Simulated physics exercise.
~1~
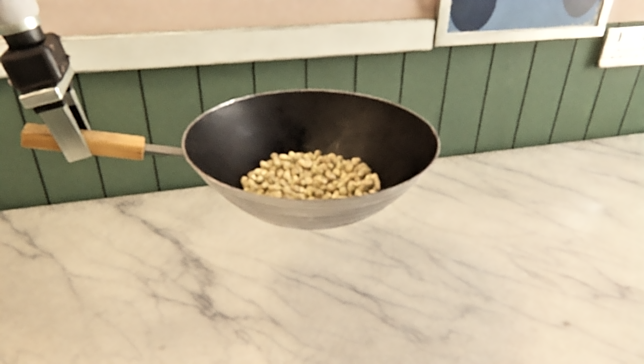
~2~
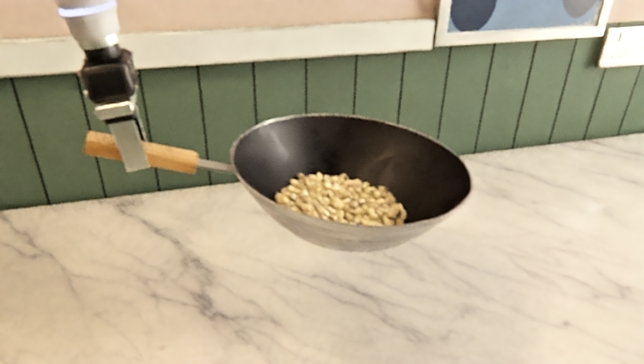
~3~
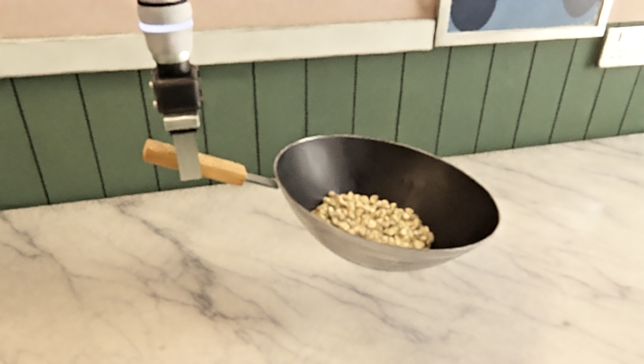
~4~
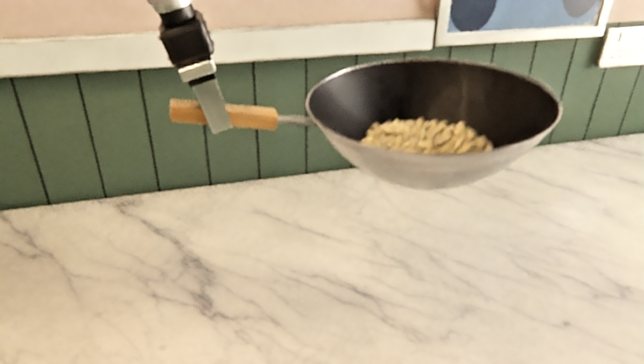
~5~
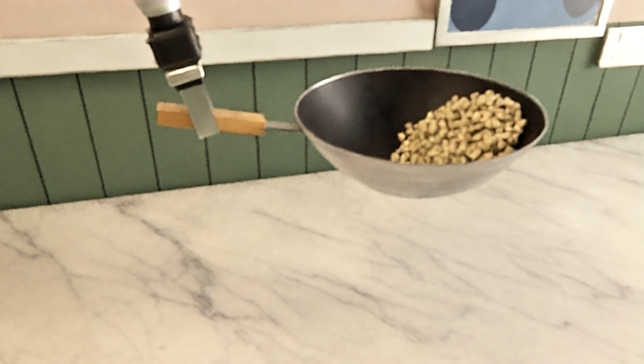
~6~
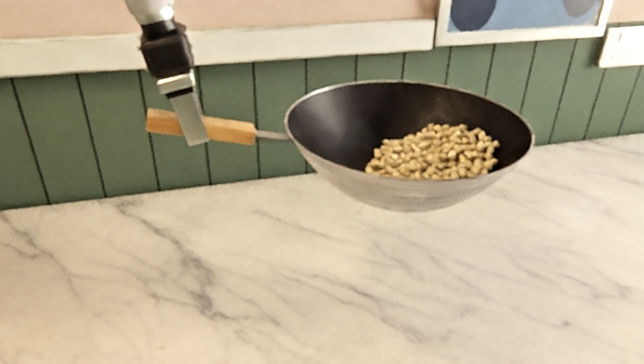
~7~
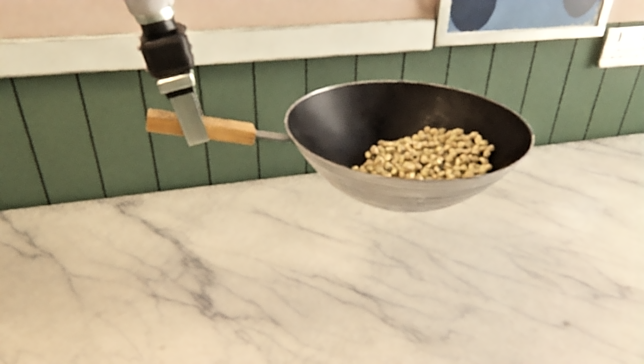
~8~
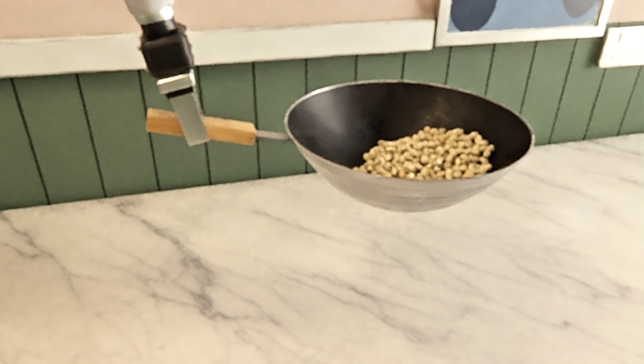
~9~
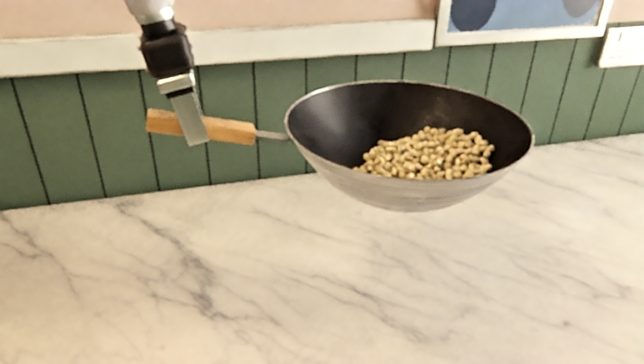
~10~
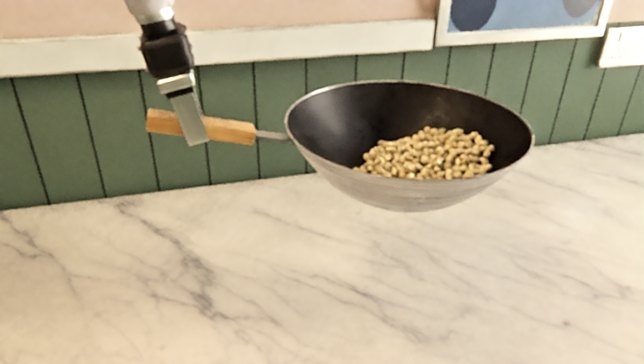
We see a robot arm holding a dark wok of pale beans by its wooden handle above a marble counter. It moves the wok right and down, swings it up, shifting the beans rightward, then eases back slightly left and holds still, the beans heaped inside.
